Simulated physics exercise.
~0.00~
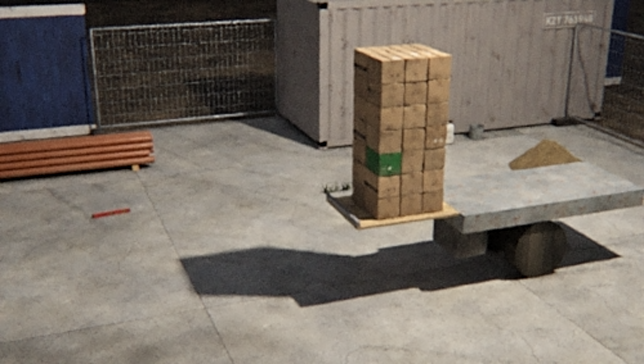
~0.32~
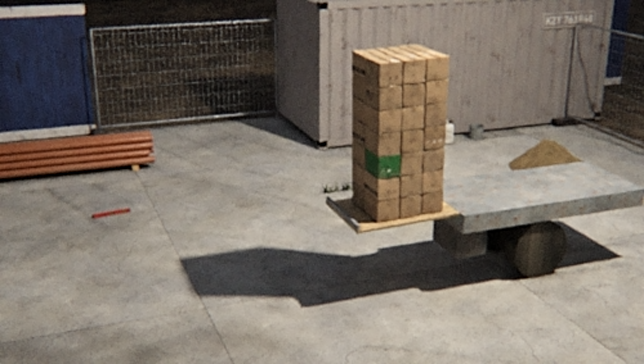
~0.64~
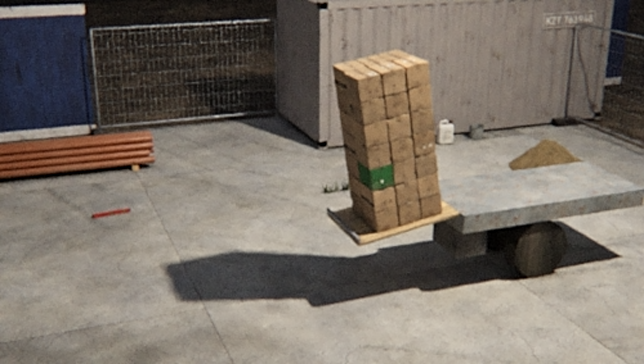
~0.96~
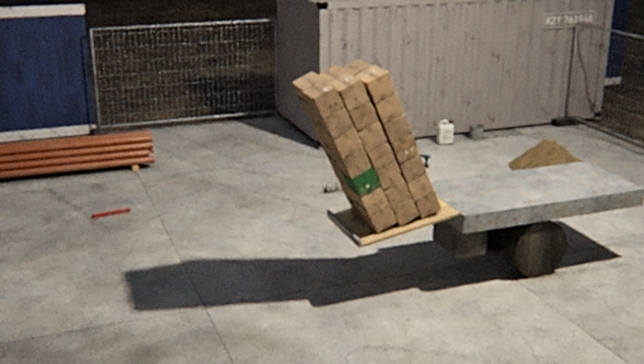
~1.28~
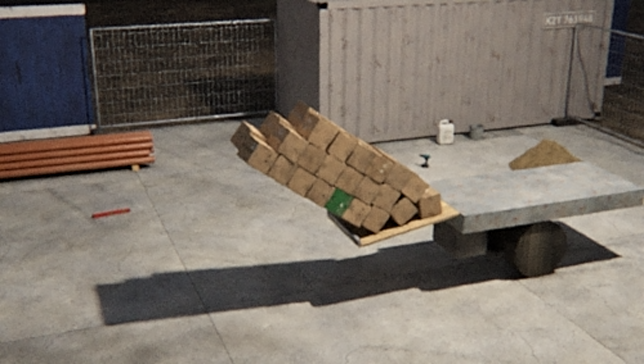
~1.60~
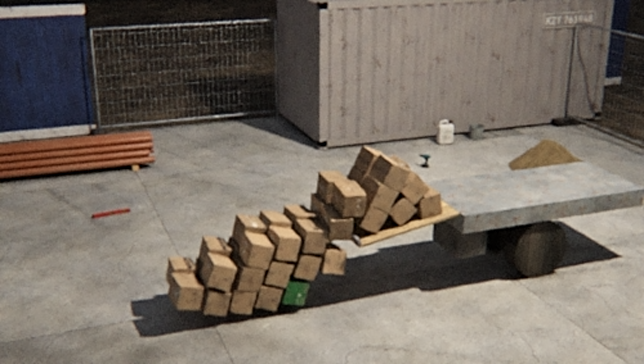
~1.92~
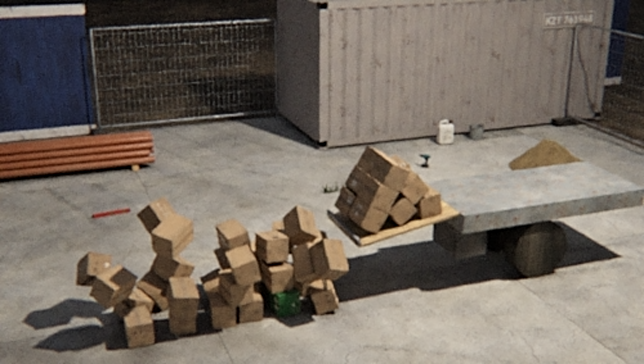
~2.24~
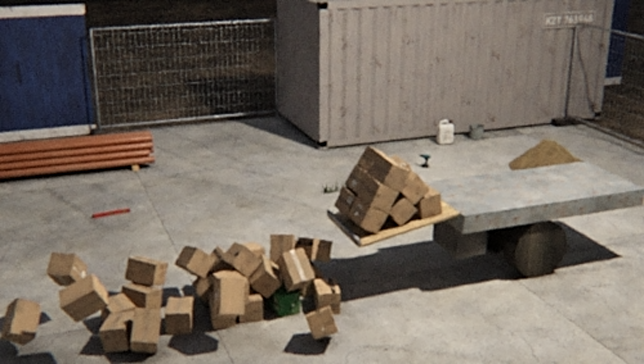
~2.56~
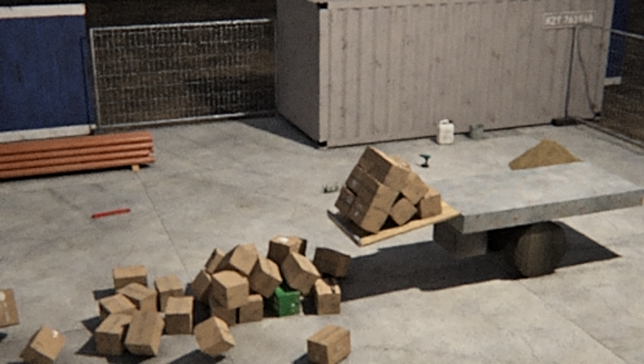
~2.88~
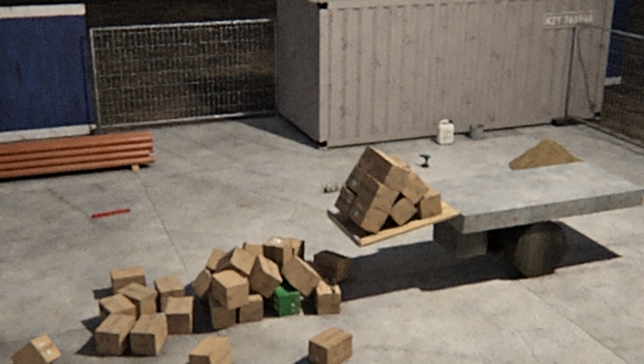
A tall stack of brown cartons with one green one tipped left as the flap beneath it sloped down, then toppled and spilled across the concrete, leaving most of them scattered on the ground, the green one among them, and a leaning heap still on the flap.
